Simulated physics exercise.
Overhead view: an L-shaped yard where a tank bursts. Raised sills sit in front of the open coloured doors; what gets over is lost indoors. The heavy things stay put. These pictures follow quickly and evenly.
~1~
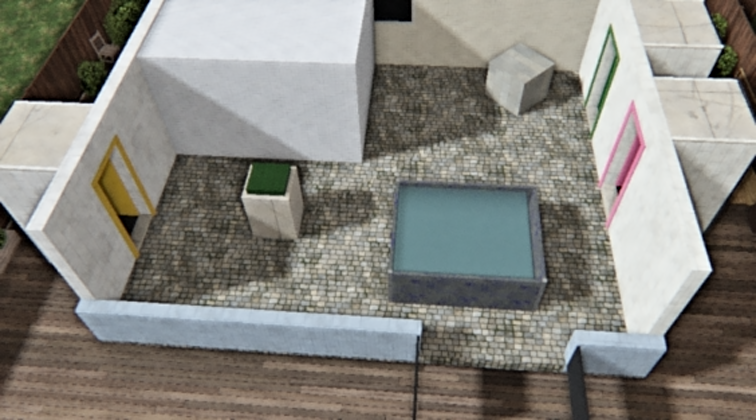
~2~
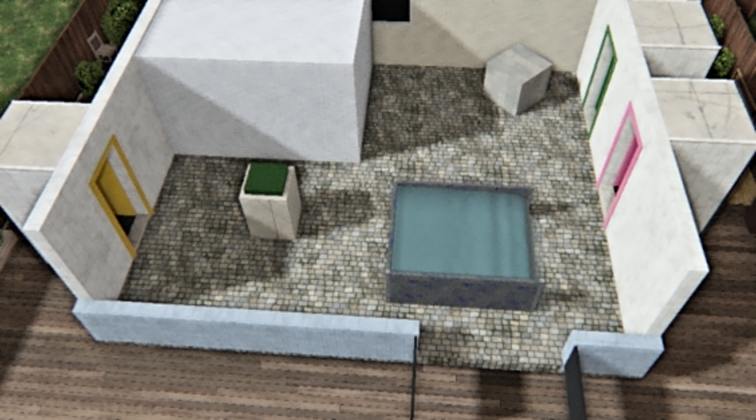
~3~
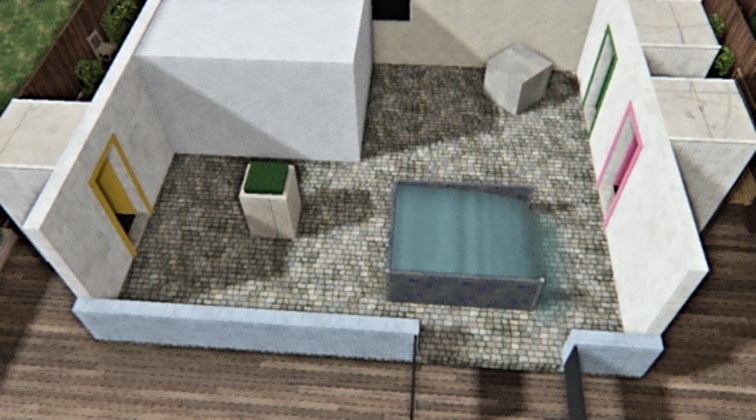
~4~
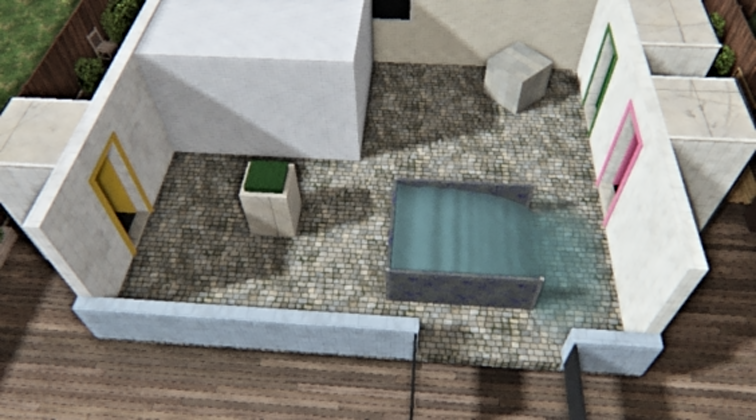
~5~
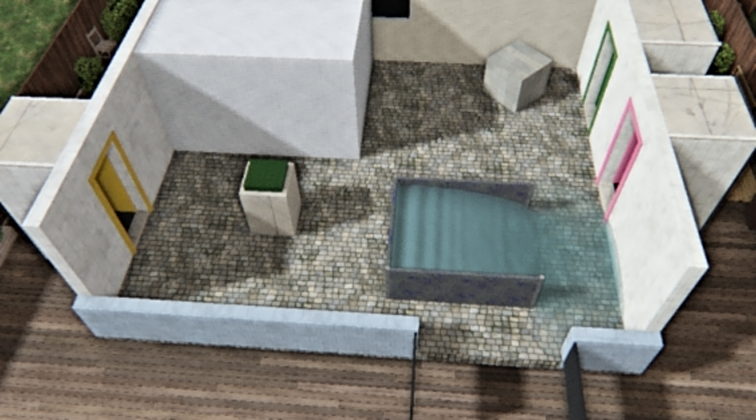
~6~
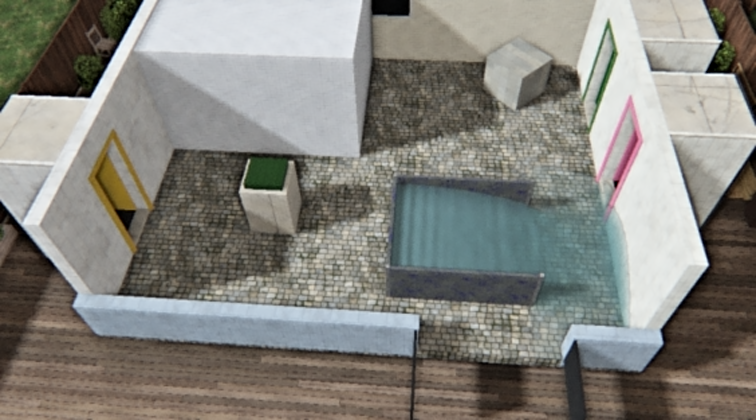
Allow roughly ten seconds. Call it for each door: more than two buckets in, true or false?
Yellow door false, pink door true, green door true.
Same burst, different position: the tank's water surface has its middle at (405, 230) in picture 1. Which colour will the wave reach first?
The door marked pink.
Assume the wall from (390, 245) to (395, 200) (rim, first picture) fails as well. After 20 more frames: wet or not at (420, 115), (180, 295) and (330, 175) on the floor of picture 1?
Point one not reached; point two reached; point three reached.
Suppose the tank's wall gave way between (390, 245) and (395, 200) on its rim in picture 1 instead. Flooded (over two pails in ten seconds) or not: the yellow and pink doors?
Result - yellow door overshoots, pink door undershoots.
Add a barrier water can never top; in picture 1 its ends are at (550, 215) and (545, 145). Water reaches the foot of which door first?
The pink one.
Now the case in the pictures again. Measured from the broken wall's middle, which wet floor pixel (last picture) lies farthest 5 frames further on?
Approximate pixel: (583, 116).
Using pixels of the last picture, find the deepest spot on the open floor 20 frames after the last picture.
About (559, 68).
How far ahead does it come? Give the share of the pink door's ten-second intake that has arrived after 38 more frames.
About 100 per cent.
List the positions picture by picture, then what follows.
The first frame shows the tank at (466, 230) is whole and still.
In the second frame, the front is at a hidden place, out from the gap at (528, 254).
In the third frame, the front is at (541, 211), out from the gap at (528, 253).
In the fourth frame, water pours out at (528, 253) and has run to a hidden place.
In the fifth frame, water pours out at (528, 252) and has run to (601, 205).
In the sixth frame, the front is at (598, 182), out from the gap at (528, 250).
A moment on, water covers 15 % of the floor; the yellow door not reached, the pink door over two buckets in, the green door wet at the sill, nothing in.
Next, water covers 25 % of the floor; the yellow door not reached, the pink door far over two buckets in, the green door wet at the sill, nothing in.
Then, water covers 50 % of the floor; the yellow door not reached, the pink door far over two buckets in, the green door under two buckets in.
Later, water covers 70 % of the floor; the yellow door under two buckets in, the pink door far over two buckets in, the green door over two buckets in.
In the end, water covers 100 % of the floor; the yellow door under two buckets in, the pink door far over two buckets in, the green door far over two buckets in.
